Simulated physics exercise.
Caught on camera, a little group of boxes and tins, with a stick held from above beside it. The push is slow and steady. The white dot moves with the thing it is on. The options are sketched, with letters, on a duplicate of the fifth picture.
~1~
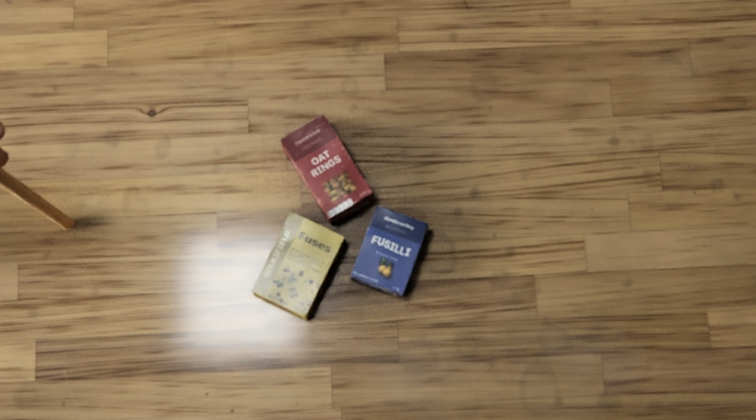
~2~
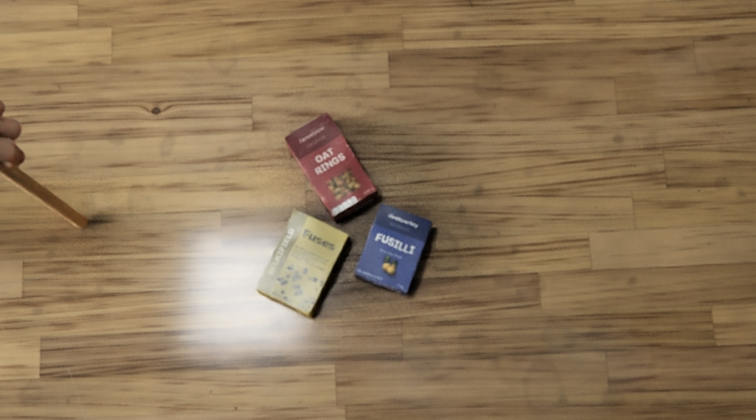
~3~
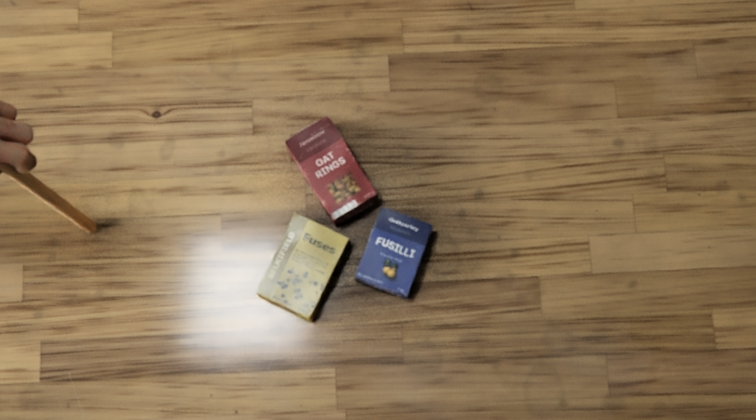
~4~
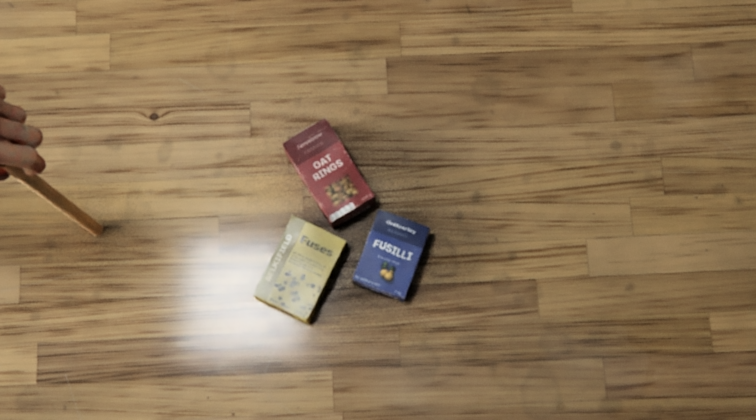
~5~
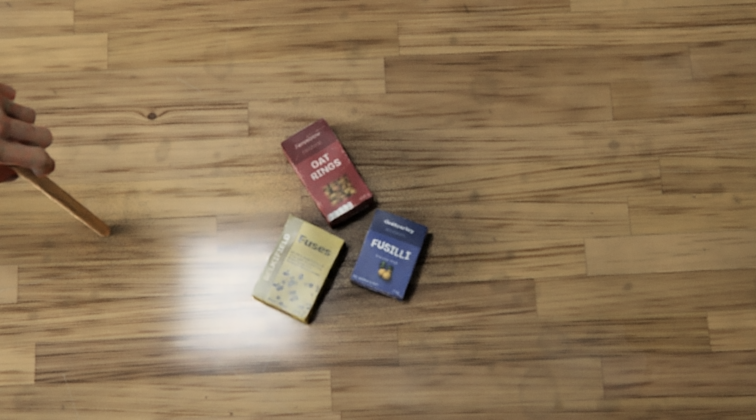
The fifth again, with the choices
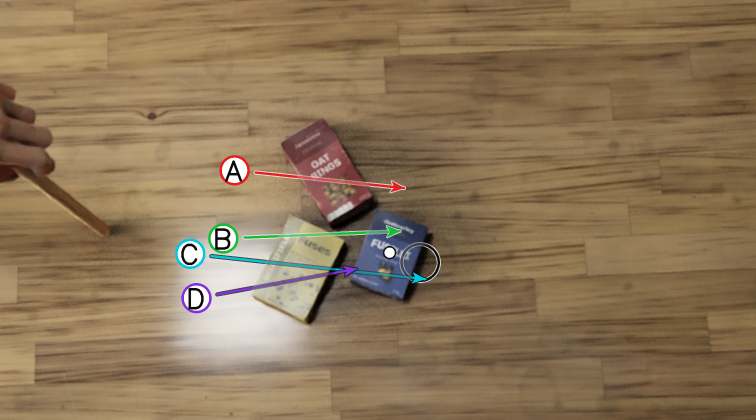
A hand holding a wooden stick eased in slowly from the left edge, the stick's tip sliding a little to the right, while the red, yellow and blue boxes lay untouched on the wooden floor.
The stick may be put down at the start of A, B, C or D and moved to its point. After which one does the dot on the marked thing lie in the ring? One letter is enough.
Stroke B brings the dot into the ring.
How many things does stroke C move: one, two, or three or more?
Two.
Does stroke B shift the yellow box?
Yes.
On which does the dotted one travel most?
C.
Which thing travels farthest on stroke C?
The yellow box goes farthest.
On the marked copy, A from (255, 173) to (404, 188); B from (244, 238) to (400, 231); C from (211, 256) to (425, 279); D from (217, 294) to (357, 269); the ring at (420, 262); the white dot at (390, 253).
Taking B. A third of the way, foot of the stick (301, 235); blue packet (395, 258); yellow box (312, 273).
Two thirds of the way, foot of the stick (358, 234); blue packet (403, 263); yellow box (324, 279).
When it is over, foot of the stick (400, 232); blue packet (420, 268); yellow box (324, 279); the dot on the blue packet is in the ring.
As for the rest, A leaves the dotted thing at (391, 256); C leaves the dotted thing at (530, 276); D leaves the dotted thing at (451, 247).
